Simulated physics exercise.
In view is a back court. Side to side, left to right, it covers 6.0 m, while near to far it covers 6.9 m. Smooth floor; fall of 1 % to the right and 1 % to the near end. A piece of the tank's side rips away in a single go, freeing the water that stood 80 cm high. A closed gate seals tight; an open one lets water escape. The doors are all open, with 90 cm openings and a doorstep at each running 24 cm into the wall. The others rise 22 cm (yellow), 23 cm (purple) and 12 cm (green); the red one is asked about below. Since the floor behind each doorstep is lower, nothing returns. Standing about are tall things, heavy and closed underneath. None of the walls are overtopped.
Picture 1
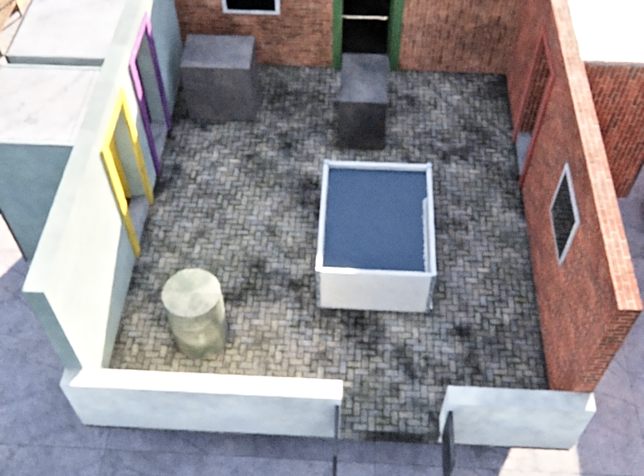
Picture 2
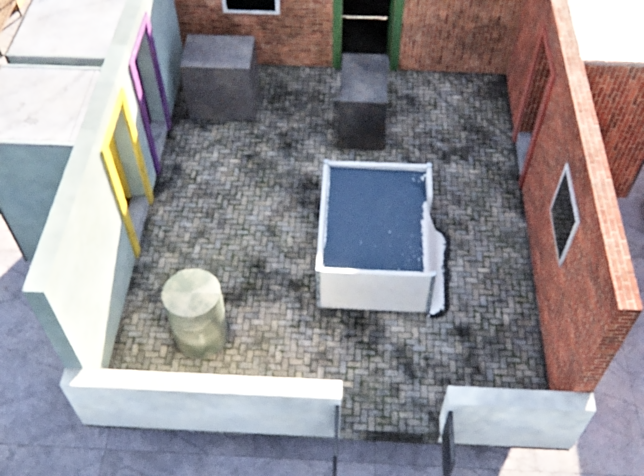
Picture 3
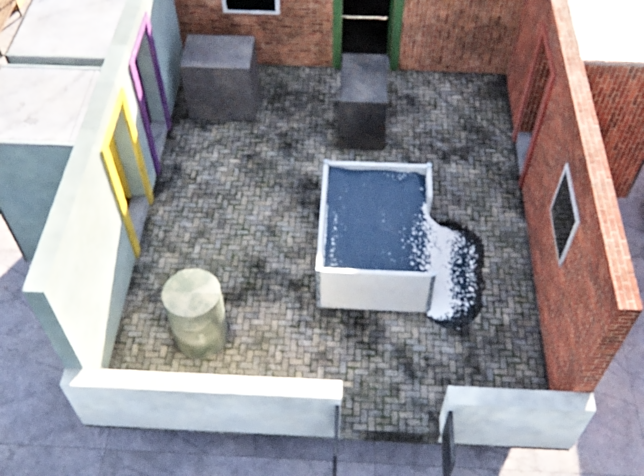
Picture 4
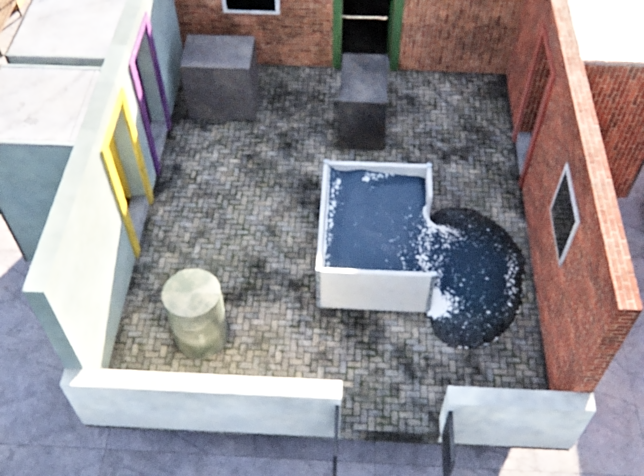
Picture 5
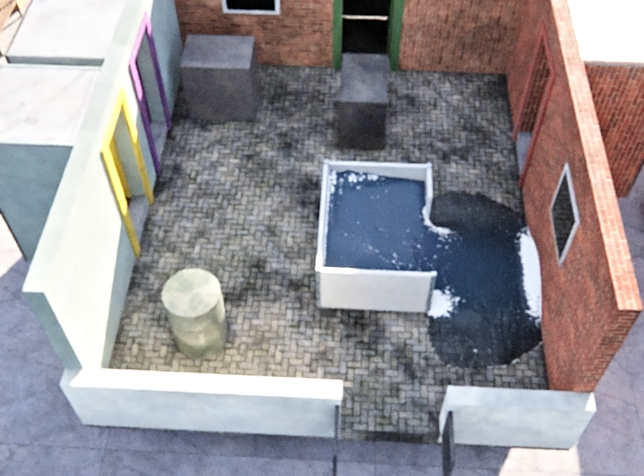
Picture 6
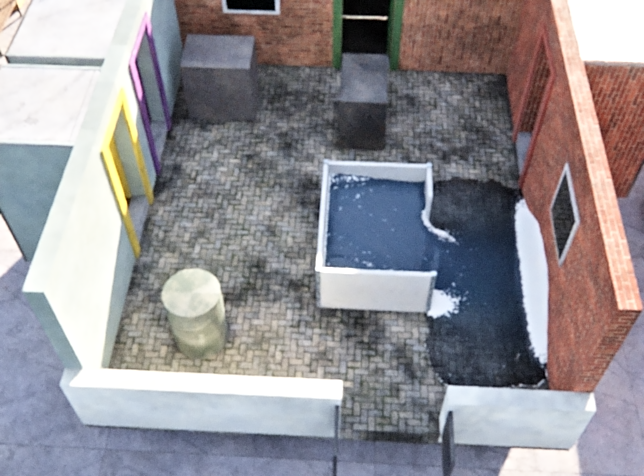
A white-walled tank in a paved courtyard bursting open on its right side, dark water spreading across to the brick wall.
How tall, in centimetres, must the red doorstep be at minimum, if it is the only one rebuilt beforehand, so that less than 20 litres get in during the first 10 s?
It needs to be at least 6 cm tall.
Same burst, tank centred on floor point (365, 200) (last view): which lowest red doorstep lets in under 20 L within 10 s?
Roughly 18 centimetres.
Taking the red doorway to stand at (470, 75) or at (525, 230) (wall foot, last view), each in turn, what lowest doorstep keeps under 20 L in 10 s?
First place around 15 cm, second around 33 cm.
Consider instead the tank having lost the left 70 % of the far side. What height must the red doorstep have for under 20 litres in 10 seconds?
Roughly 15 cm.
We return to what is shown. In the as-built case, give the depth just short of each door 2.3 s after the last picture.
In cm - red: 8, yellow: 0, purple: 0, green: 8.
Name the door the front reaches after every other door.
Coming last is the purple one.
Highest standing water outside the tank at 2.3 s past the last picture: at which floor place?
Near (551, 422).
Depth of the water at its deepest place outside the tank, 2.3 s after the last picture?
Up to some 33 cm.
Then, 0.7 s after the last picture water covers 15 % of the floor, deepest (64 cm) near (551, 422); 11 cm at the red door, 0 litres in over its 26 cm doorstep.
Then, 2.3 s after the last picture water covers 55 % of the floor, deepest (33 cm) near (551, 422); 8 cm at the red door, 0 litres in over its 26 cm doorstep.
Then, 9.3 s after the last picture water covers 100 % of the floor, deepest (11 cm) near (376, 195); 6 cm at the red door, 0 litres in over its 26 cm doorstep.
At the red door as built, the water peaked near 11 cm, 0.9 s after the last picture.
Run again over the same 10 s with other heights there, 34 litres in over 5 cm, 7 litres over 8 cm. The limit of 20 litres is kept from about 6 cm up.
